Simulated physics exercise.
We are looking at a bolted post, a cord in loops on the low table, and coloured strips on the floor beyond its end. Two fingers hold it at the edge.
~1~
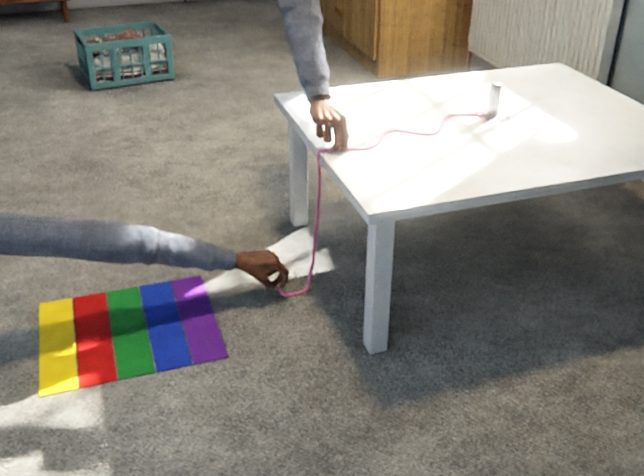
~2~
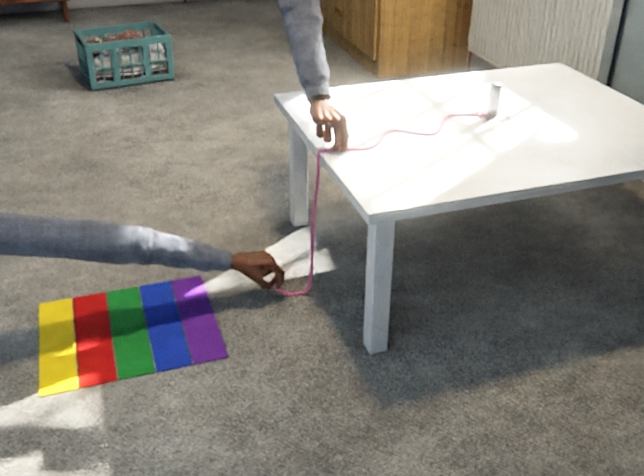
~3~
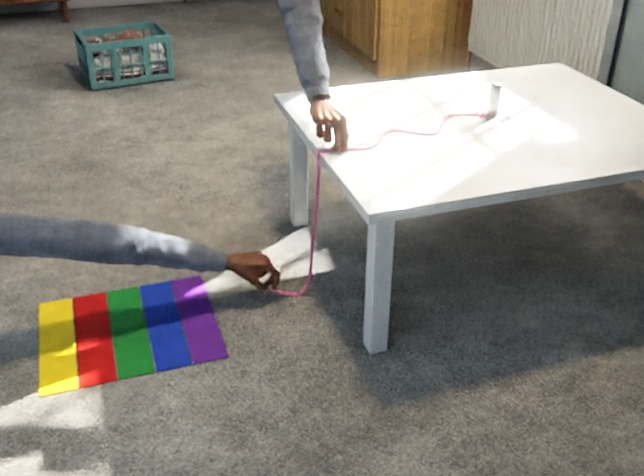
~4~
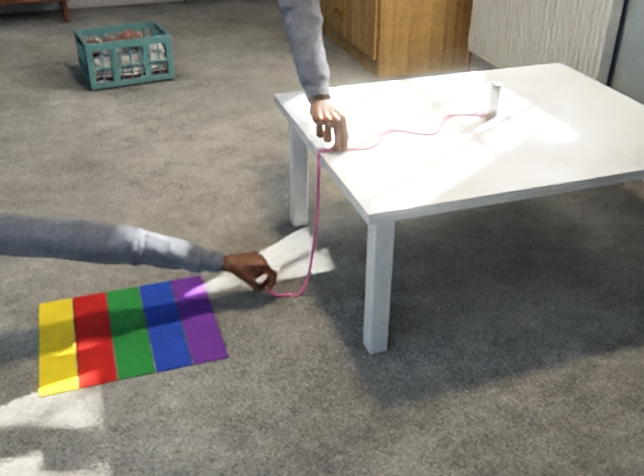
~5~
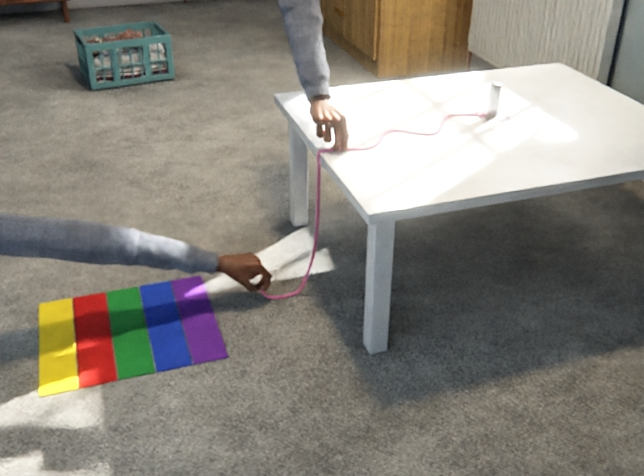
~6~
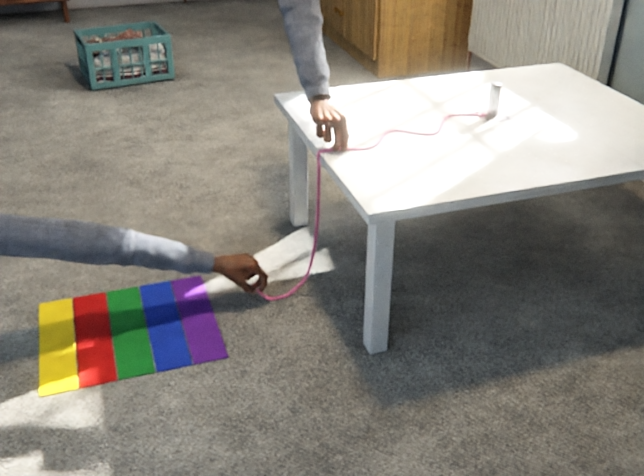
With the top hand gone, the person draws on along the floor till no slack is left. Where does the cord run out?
It halts on the green strip.
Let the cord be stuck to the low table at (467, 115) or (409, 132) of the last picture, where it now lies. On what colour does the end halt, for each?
Try by try: Green; blue.
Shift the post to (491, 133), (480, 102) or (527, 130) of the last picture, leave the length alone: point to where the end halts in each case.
Try by try, around (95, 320), (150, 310) and (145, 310).
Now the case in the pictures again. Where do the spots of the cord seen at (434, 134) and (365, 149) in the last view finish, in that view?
The first at (409, 130), the second at (320, 147).
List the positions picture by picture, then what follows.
End (279, 286); purple (207, 344); blue (171, 351); green (134, 358); red (96, 366); yellow (58, 374), in the first frame.
End (274, 287); cord through (453, 115) (426, 134) (379, 142) (319, 158) (313, 220) (310, 280), in the second frame.
End (270, 288), in the third frame.
End (267, 288); cord through (453, 115) (426, 134) (379, 142) (319, 158) (317, 220) (307, 280), in the fourth frame.
End (261, 289), in the fifth frame.
End (258, 290); cord through (453, 115) (426, 134) (379, 142) (319, 158) (317, 220) (304, 280), in the sixth frame.
A little later, end near (180, 304); over purple.
Next, end near (147, 310); over blue.
When it is tight, end near (127, 314); over green. Over green.
